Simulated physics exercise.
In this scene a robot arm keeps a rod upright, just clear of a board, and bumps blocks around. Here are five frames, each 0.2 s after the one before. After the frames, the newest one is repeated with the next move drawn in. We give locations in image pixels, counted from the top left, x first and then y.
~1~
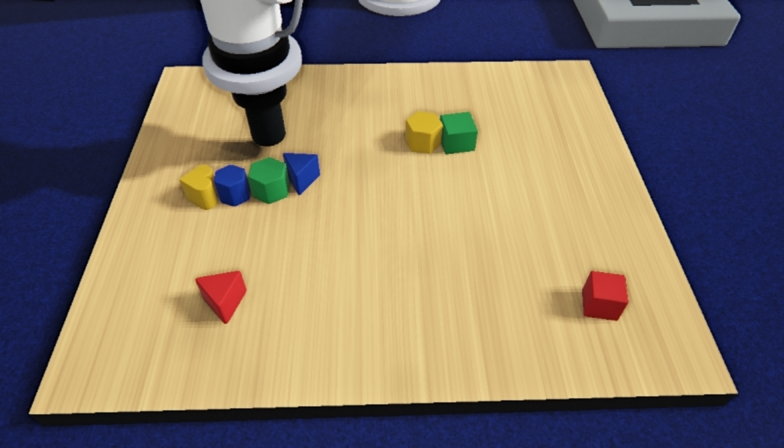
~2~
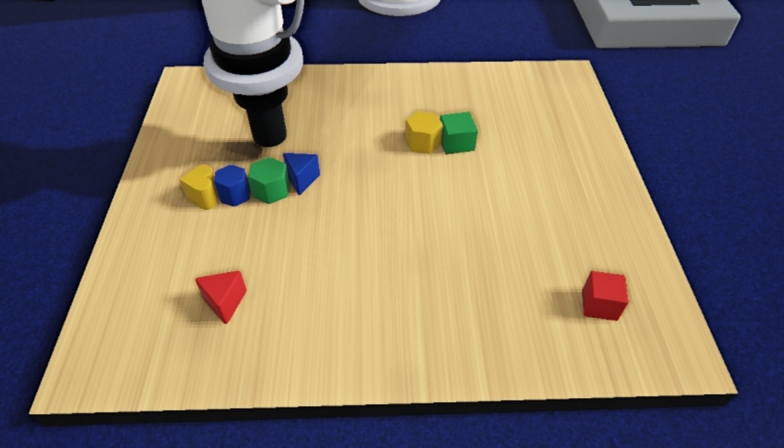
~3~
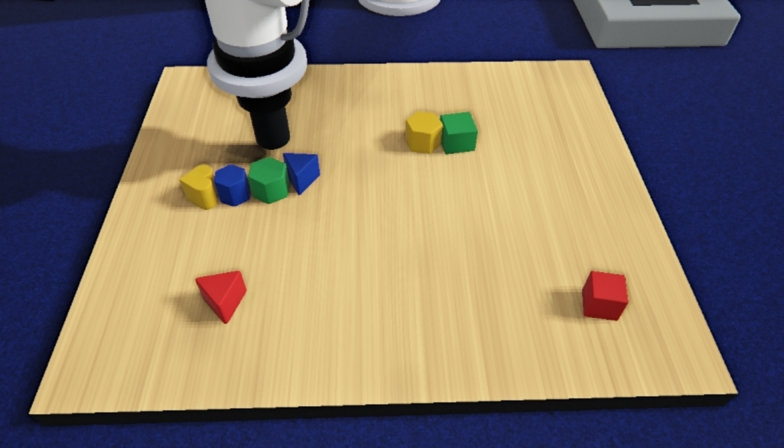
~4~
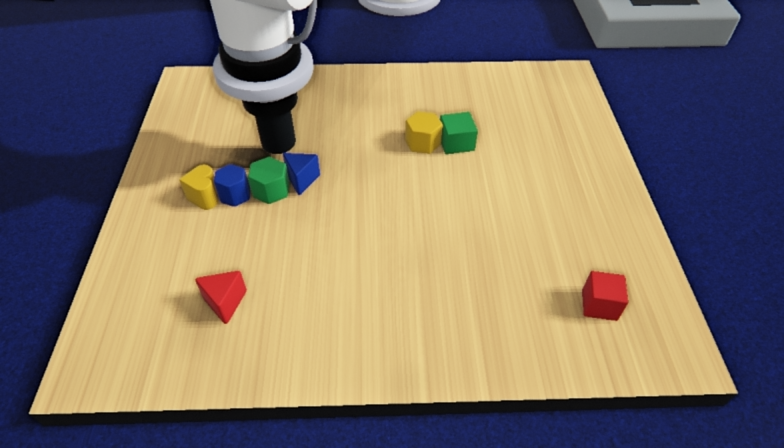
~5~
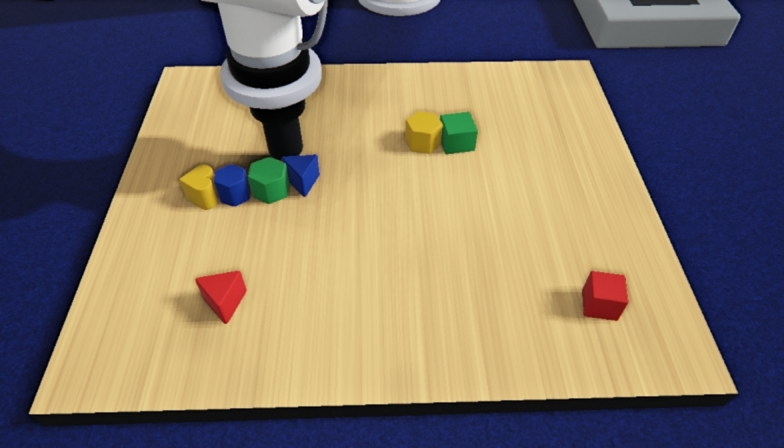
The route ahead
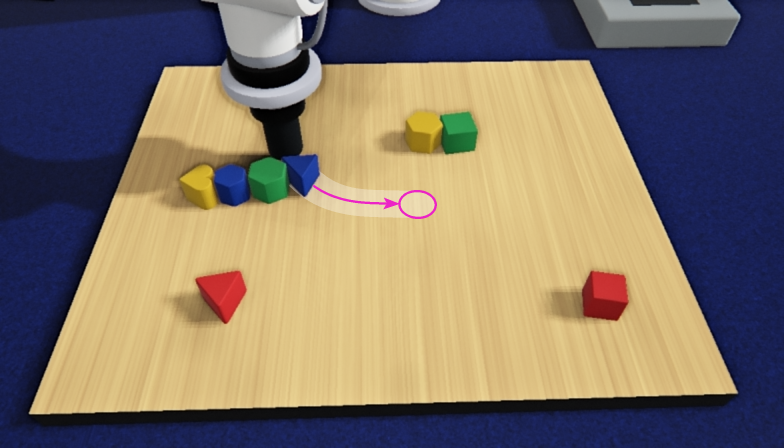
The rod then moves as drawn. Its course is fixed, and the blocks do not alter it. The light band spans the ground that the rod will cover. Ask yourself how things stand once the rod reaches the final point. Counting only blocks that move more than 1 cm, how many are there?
Number moved: 1.
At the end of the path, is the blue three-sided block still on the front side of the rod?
No.
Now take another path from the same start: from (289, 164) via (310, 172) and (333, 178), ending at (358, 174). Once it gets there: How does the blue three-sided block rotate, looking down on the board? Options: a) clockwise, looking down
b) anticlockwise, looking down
I'll go with a - clockwise, looking down.
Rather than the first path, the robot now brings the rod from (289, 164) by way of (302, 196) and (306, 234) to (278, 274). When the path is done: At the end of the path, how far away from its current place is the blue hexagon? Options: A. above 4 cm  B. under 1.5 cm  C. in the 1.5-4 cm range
B - under 1.5 cm.
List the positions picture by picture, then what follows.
The first frame shows lower end of the rod (269, 137), tops of blocks, blue hexagon (229, 175), green hexagon (267, 170), blue three-sided block (299, 160).
The second frame shows rod (270, 138), blocks as before.
The third frame shows rod (274, 140), blocks as before.
The fourth frame shows rod (279, 144), blocks as before.
The fifth frame shows rod (286, 150), blue hexagon (229, 175), green hexagon (267, 170), blue three-sided block (300, 162).
The drawn path runs from (289, 164) through (319, 190) and (366, 203) to (418, 204).
The first path, step by step. One third of the way, rod (319, 177); green hexagon (267, 172), turned 15° clockwise; blue three-sided block (333, 189), turned 20° anticlockwise.
Two thirds of the way, rod (365, 189); green hexagon (267, 172), turned 15° clockwise; blue three-sided block (361, 205).
At the end, rod (418, 191); blue hexagon not moved; green hexagon (267, 172), turned 15° clockwise; blue three-sided block (362, 205), turned 15° clockwise.
